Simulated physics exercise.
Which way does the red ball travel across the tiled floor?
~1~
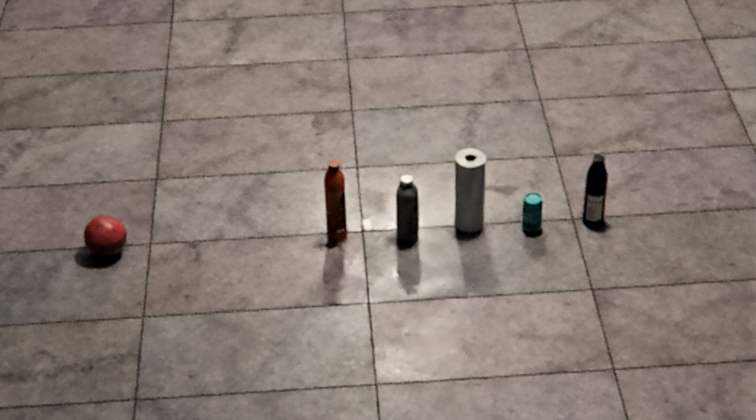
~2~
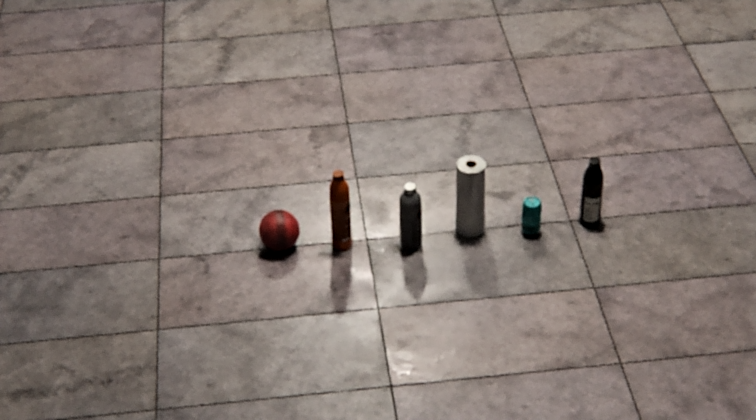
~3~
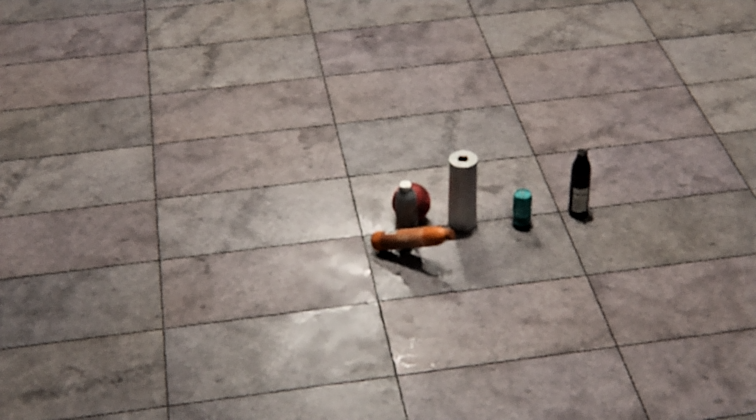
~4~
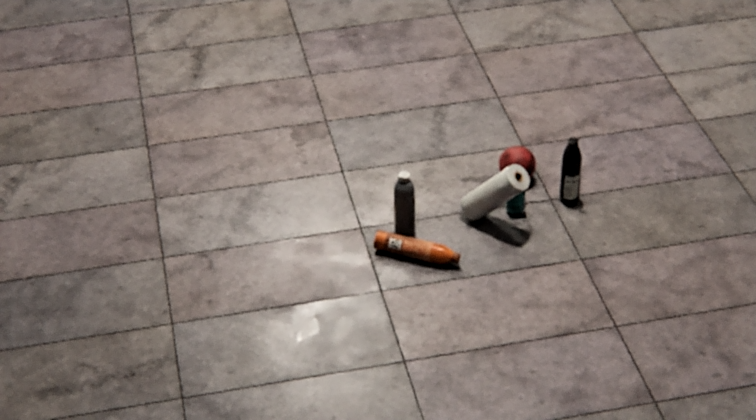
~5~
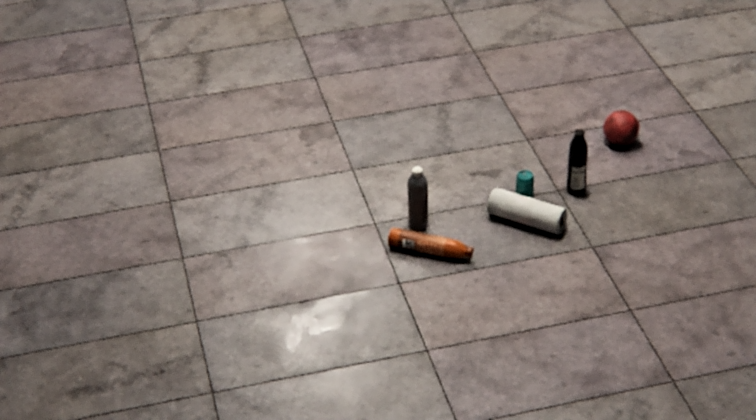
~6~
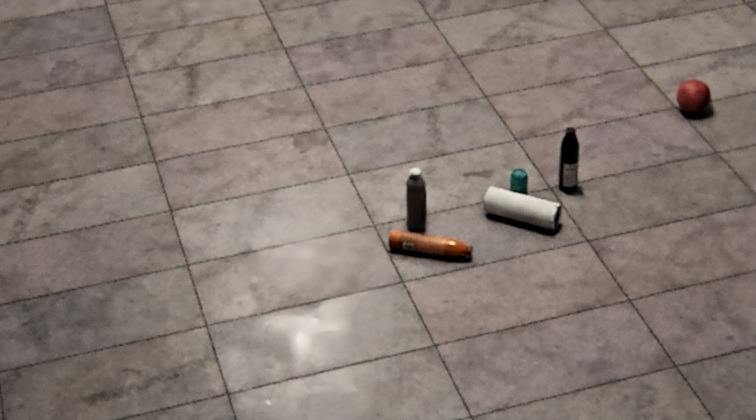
The red ball travels to the right, ending up beyond the bottles, the can and the white roll.
